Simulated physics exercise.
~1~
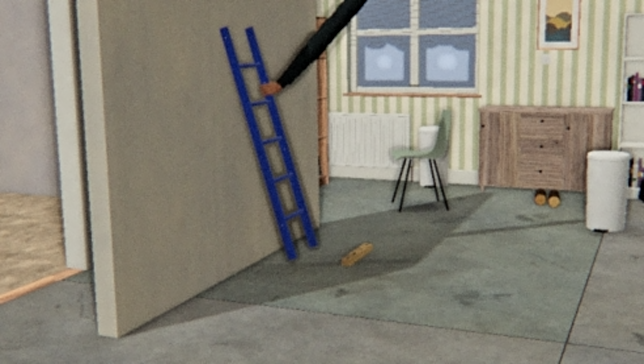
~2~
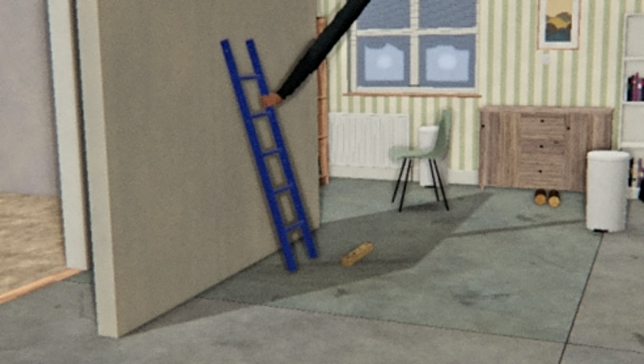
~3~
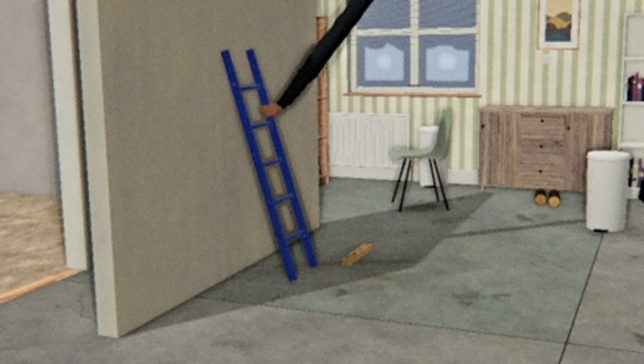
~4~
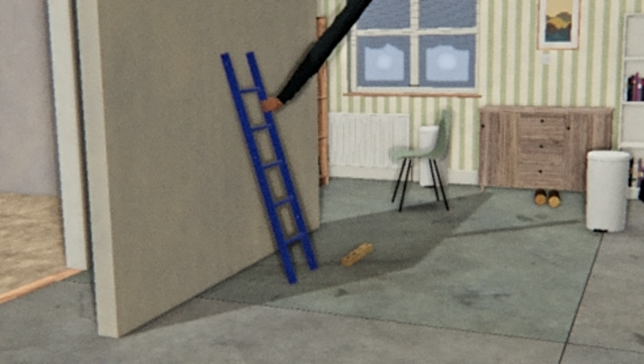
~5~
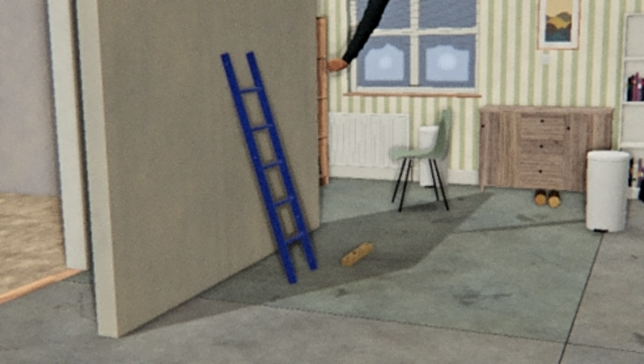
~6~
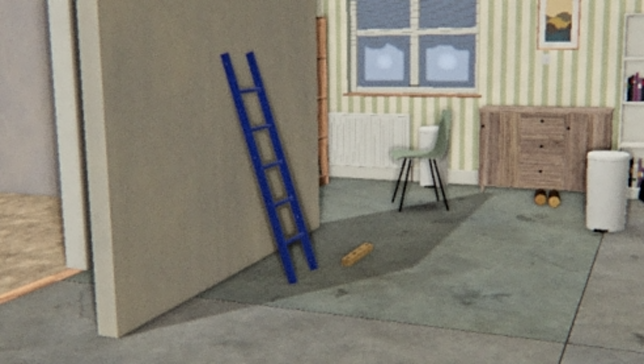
At the start, a hand at the end of a dark sleeve holds a blue ladder against a grey wall inside a room, with a small wooden batten lying on the floor near its foot. The hand lowers the ladder a short way, keeping it tilted against the wall, until its feet come down to the floor. The fingers then let go, and the arm draws back up and to the right, past the window. Soon the arm is out of view. The ladder does not slide, and it stays leaning against the wall, still and upright, while the batten remains in its place.
